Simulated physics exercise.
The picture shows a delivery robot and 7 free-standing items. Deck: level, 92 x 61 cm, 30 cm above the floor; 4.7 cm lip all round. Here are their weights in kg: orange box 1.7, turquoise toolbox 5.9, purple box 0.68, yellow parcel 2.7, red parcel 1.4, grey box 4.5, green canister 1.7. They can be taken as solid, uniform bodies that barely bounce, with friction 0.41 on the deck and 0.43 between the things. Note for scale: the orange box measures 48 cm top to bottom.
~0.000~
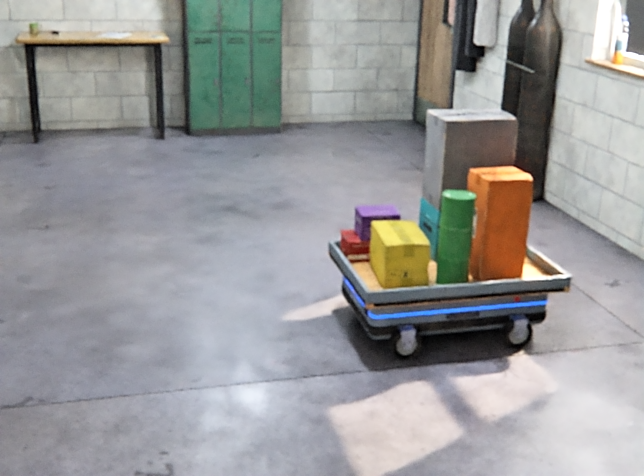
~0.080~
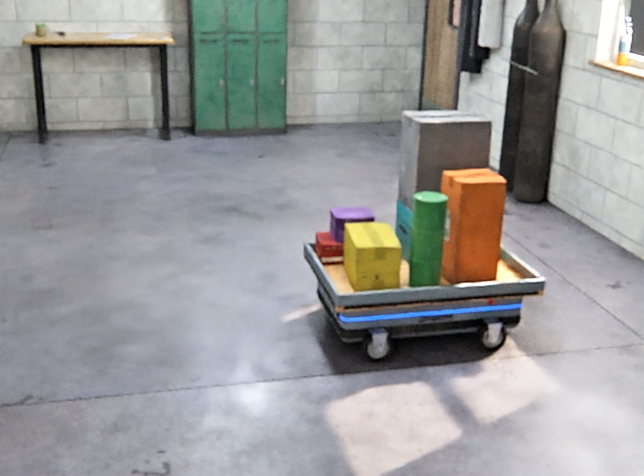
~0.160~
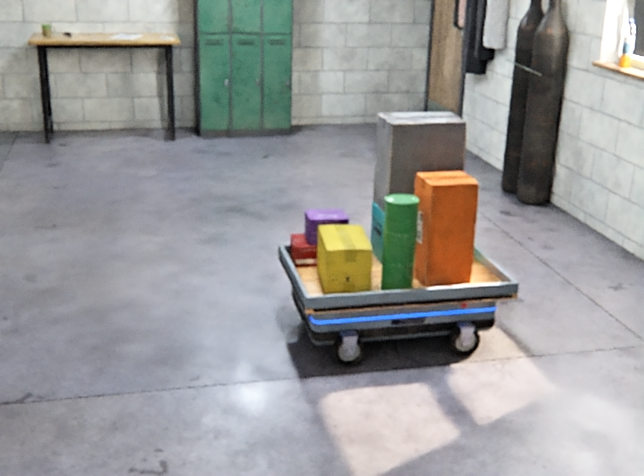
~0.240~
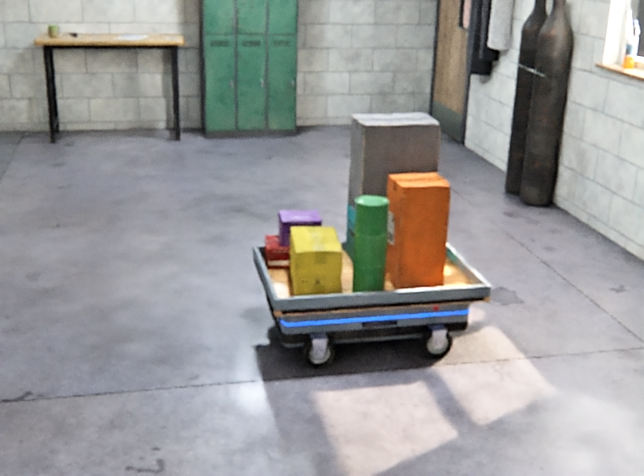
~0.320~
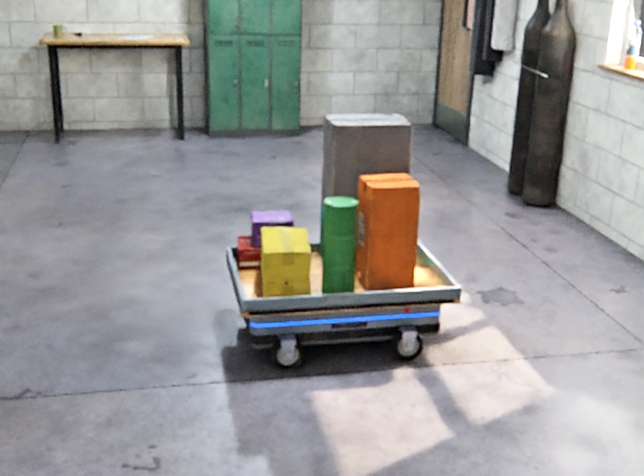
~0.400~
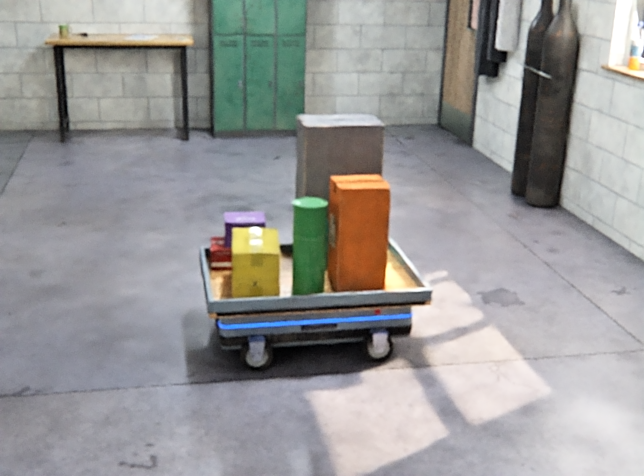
A low wheeled cart loaded with colorful boxes and a green canister rolled steadily to the left across a gray concrete floor, passing green lockers and a wooden table by the back wall.
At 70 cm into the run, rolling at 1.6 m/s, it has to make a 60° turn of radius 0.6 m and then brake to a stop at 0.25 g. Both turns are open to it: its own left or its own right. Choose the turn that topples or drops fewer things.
Right.
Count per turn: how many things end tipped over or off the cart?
Turn left = 3, turn right = 1.
Turning left. At 0.70 s, cart has run 112 cm, turned 26°; purple box now off the cart; green canister 22° off upright; grey box moved 4 cm.
After 1.00 s, cart has run 160 cm, turned 60°; grey box now off the cart; green canister 61° off upright; yellow parcel moved 4 cm.
After 1.30 s, cart has run 198 cm, turned 60°; green canister on its side; yellow parcel moved 6 cm; red parcel moved 4 cm.
In the end (2.1 s), off the cart, purple box and grey box; toppled on the deck, green canister; the other 4 under 10 cm from the start. In the last view, orange box near (136, 337), turquoise toolbox near (57, 357).
Turning right instead, green canister tipped over or off the cart, 1 of 7 in all.
